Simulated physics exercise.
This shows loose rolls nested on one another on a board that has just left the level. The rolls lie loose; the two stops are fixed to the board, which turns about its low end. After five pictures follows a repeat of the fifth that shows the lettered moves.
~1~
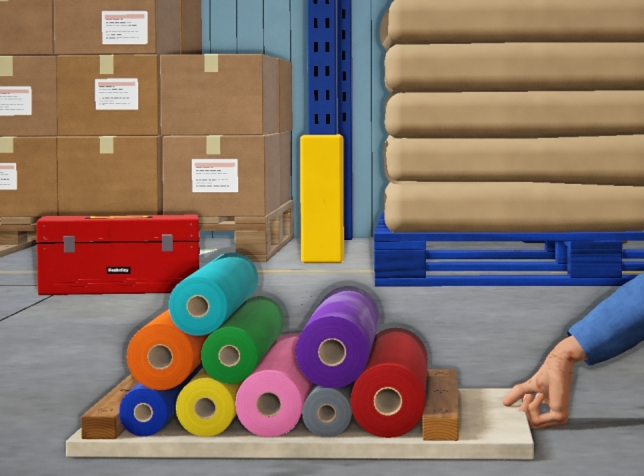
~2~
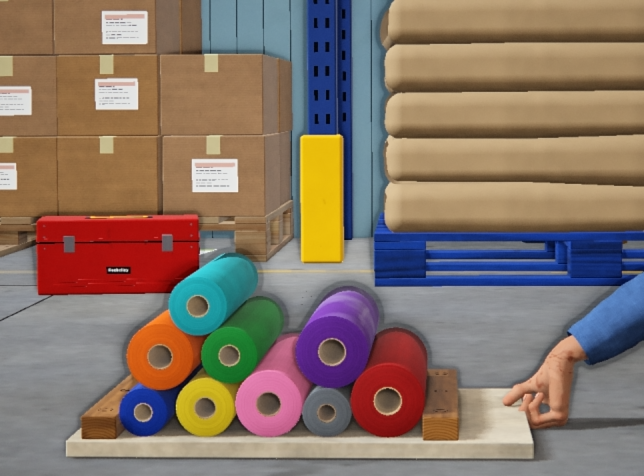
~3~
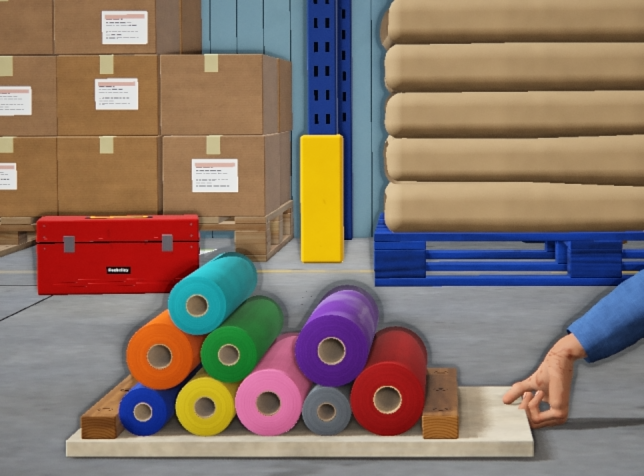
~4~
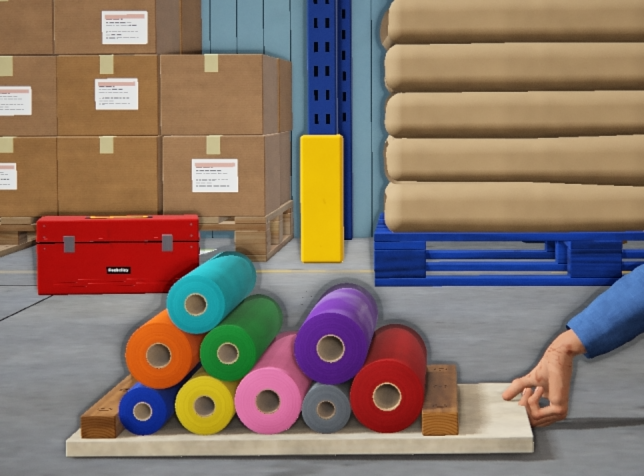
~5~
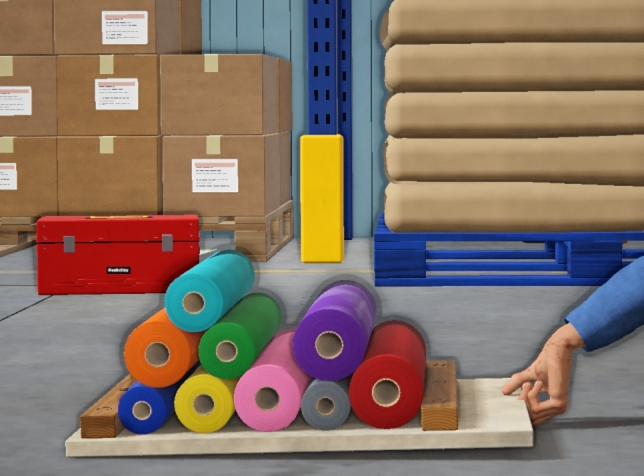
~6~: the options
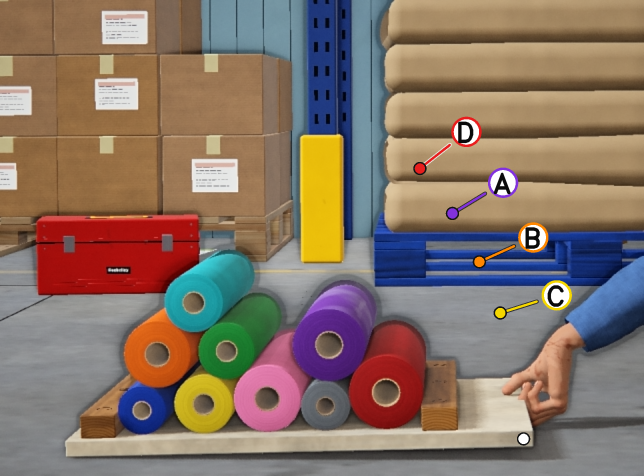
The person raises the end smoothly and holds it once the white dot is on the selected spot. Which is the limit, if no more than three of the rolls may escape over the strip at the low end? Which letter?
The answer is mark D.
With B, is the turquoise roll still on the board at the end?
No, with B.
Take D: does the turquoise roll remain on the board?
The turquoise roll: No.
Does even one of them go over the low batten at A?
At A: Yes.
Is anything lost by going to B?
Yes, at B.
On the marked copy, A at (452, 214); B at (480, 262); C at (500, 313); D at (420, 168); the white dot at (524, 439).
With D. Early on, board at 20°.
Further on, board at 38°.
At the end, board at 38°, three over the low batten (orange, green, turquoise).
As for the rest, A three over the low batten (orange, green, turquoise); B two over the low batten (orange, turquoise); C two over the low batten (orange, turquoise).
